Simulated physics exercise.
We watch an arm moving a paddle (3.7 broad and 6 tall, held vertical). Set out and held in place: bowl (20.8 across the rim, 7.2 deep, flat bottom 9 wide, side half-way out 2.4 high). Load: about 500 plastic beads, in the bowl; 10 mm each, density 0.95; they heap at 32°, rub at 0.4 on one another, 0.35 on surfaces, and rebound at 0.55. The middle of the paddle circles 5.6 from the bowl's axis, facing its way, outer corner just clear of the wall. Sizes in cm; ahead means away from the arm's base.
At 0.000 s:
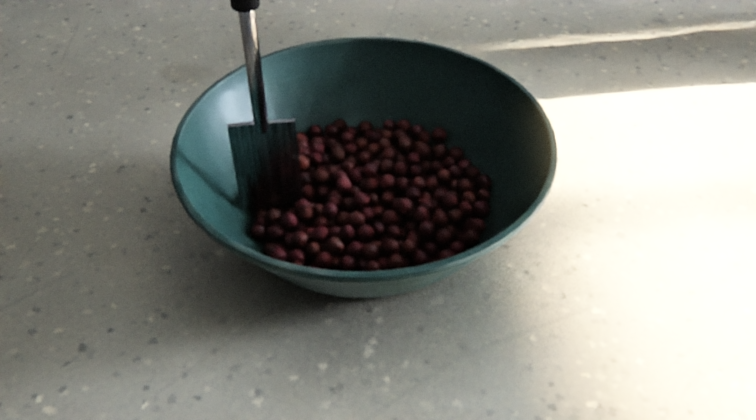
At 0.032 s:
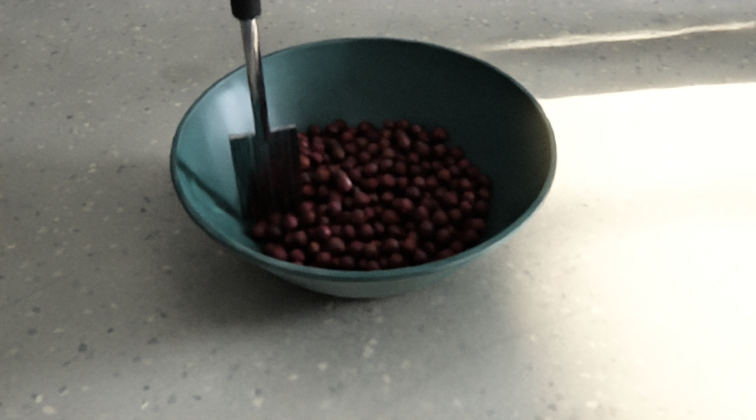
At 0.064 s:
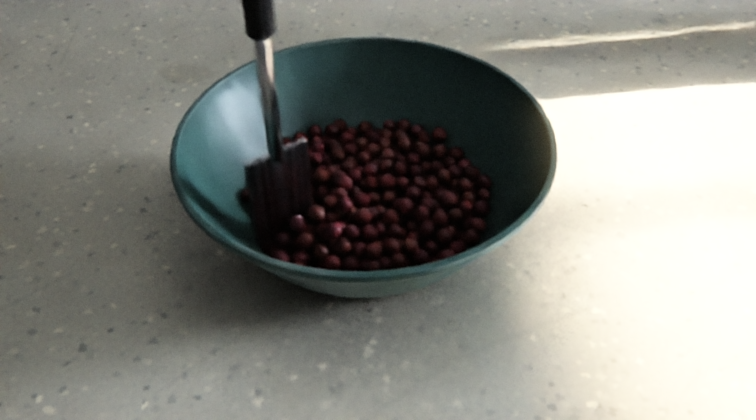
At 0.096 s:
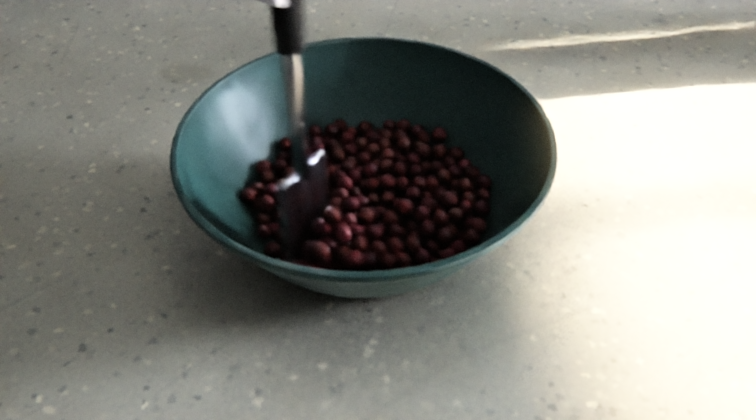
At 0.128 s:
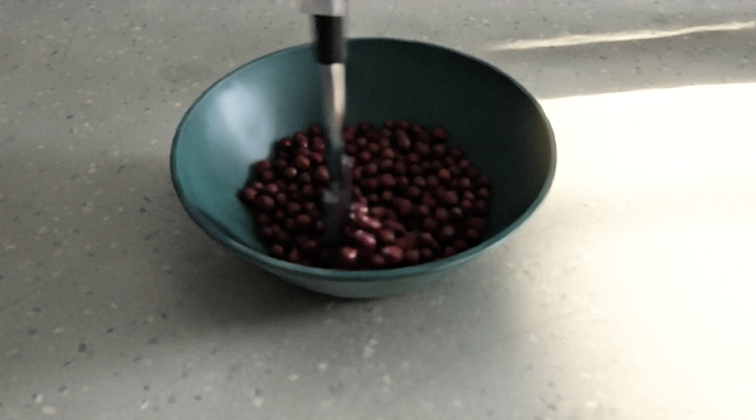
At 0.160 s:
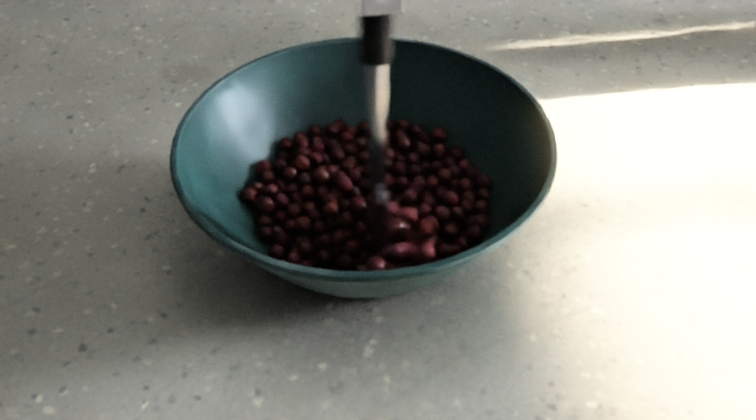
Teal bowl of dark red beads on a speckled grey surface, an upright black paddle sweeping through them from left to right.
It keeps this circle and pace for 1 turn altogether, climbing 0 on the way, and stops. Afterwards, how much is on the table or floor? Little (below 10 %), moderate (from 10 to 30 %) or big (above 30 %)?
A little share, below 10 %, ends on the table or floor.
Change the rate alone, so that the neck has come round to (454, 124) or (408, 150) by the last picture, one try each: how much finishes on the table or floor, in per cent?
Some 15 and 5 per cent.
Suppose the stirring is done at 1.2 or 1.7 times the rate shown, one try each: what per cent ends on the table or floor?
Some 5 and 15 per cent.
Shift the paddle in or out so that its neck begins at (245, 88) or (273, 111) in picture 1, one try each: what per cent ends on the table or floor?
About 0 and 0 per cent.
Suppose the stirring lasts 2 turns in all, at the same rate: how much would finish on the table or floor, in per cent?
Then about 5 per cent.
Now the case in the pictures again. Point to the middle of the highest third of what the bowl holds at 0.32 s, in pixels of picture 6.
Near (421, 156).
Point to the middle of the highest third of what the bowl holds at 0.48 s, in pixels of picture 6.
At about (308, 148).
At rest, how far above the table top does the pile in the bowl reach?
Roughly 6.0 cm.
By 0.32 s, 193° round, highest piece 8 above the table; 495 in the bowl, 1 in flight or on the tool.
By 0.48 s, 296° round, highest piece 9 above the table; 491 in the bowl, 4 on the table or floor, 1 in flight or on the tool.
By 0.76 s, 0° round, highest piece 6 above the table; 486 in the bowl, 9 on the table or floor, 1 in flight or on the tool.
By 1.46 s, 0° round, highest piece 6 above the table; 486 in the bowl, 10 on the table or floor.
Final count, 486 in the bowl, 10 on the table or floor. That is 2 % on the table or floor.
